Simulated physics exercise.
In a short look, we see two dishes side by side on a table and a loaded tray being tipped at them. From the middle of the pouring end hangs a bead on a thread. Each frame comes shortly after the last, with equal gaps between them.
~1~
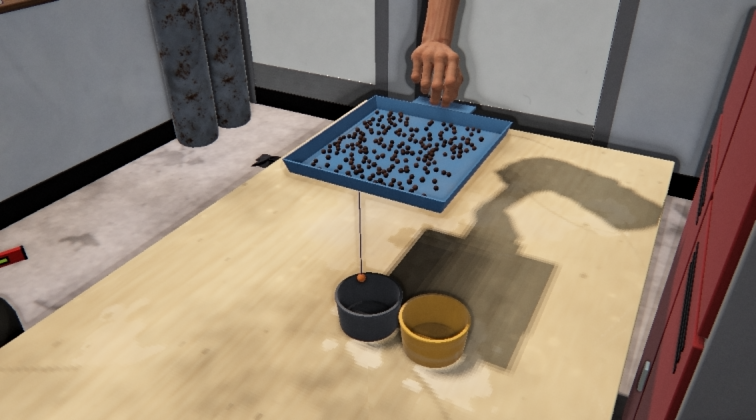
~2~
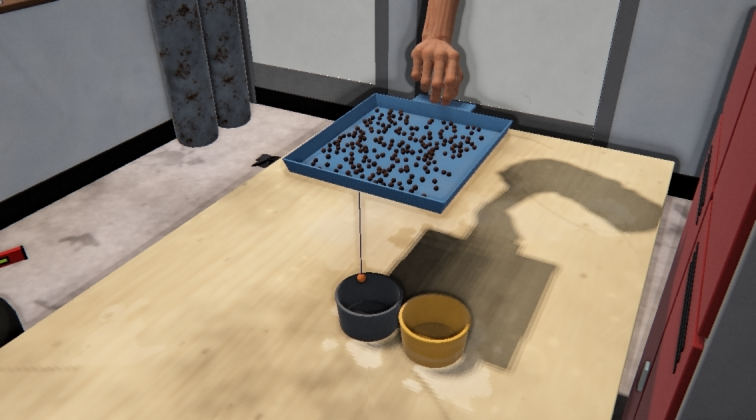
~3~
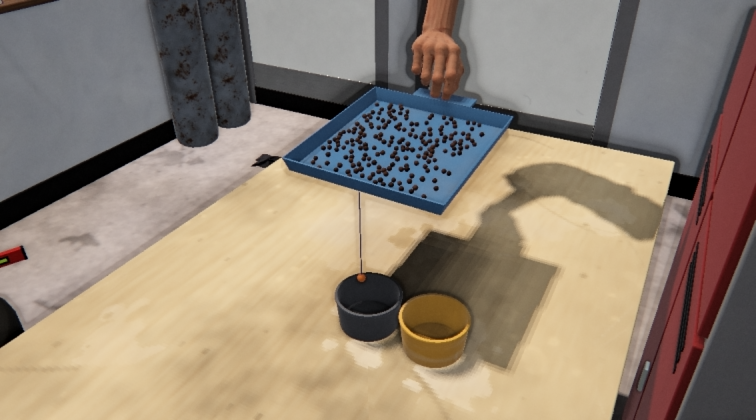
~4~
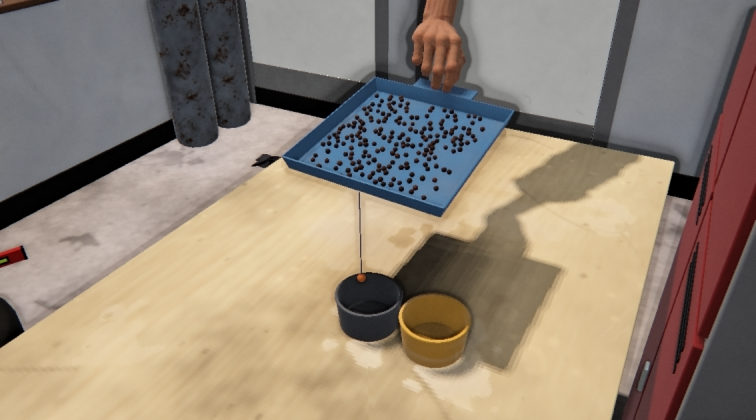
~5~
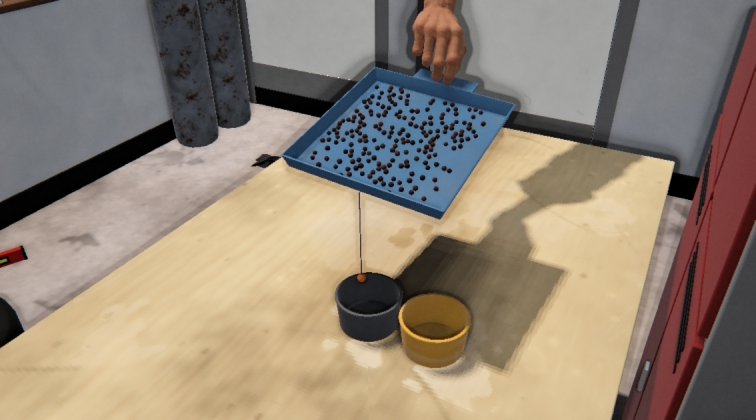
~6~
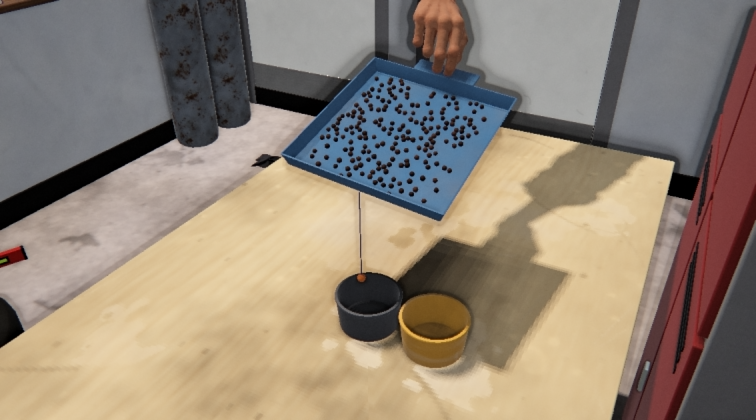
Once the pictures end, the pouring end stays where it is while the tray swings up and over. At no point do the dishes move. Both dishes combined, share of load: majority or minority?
The amount caught is going to be bigger than the amount missed.
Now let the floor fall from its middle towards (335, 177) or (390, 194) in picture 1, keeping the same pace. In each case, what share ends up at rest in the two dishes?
For the first it's near 0 %, for the second near 60 %.
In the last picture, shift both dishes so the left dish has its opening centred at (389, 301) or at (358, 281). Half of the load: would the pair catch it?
At place one the bulk; at place two the bulk.
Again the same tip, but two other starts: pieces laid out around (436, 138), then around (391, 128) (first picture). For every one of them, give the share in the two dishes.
First try 90 %, second try 80 %.
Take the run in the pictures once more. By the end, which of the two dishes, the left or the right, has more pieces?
Fuller: The right one.
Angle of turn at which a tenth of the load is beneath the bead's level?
Close to 75 degrees, I reckon.
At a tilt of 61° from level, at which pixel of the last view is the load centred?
Near (411, 202).
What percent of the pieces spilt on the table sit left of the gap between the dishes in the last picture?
I make it about 60 percent or so.
Just after the last frame, tray tipped steeply; almost all on the tray; just a few in the right dish; just a few outside both; about a tenth in the air.
A moment on, tray tipped past a quarter turn; about a tenth on the tray; roughly two thirds in the right dish; about a tenth in the left dish; about a tenth outside both; roughly a quarter in the air.
Further on, tray tipped past a quarter turn; the larger part in the right dish; just a few in the left dish; about a tenth outside both.
When it is over, tray tipped past a quarter turn; the larger part in the right dish; just a few in the left dish; about a tenth outside both.
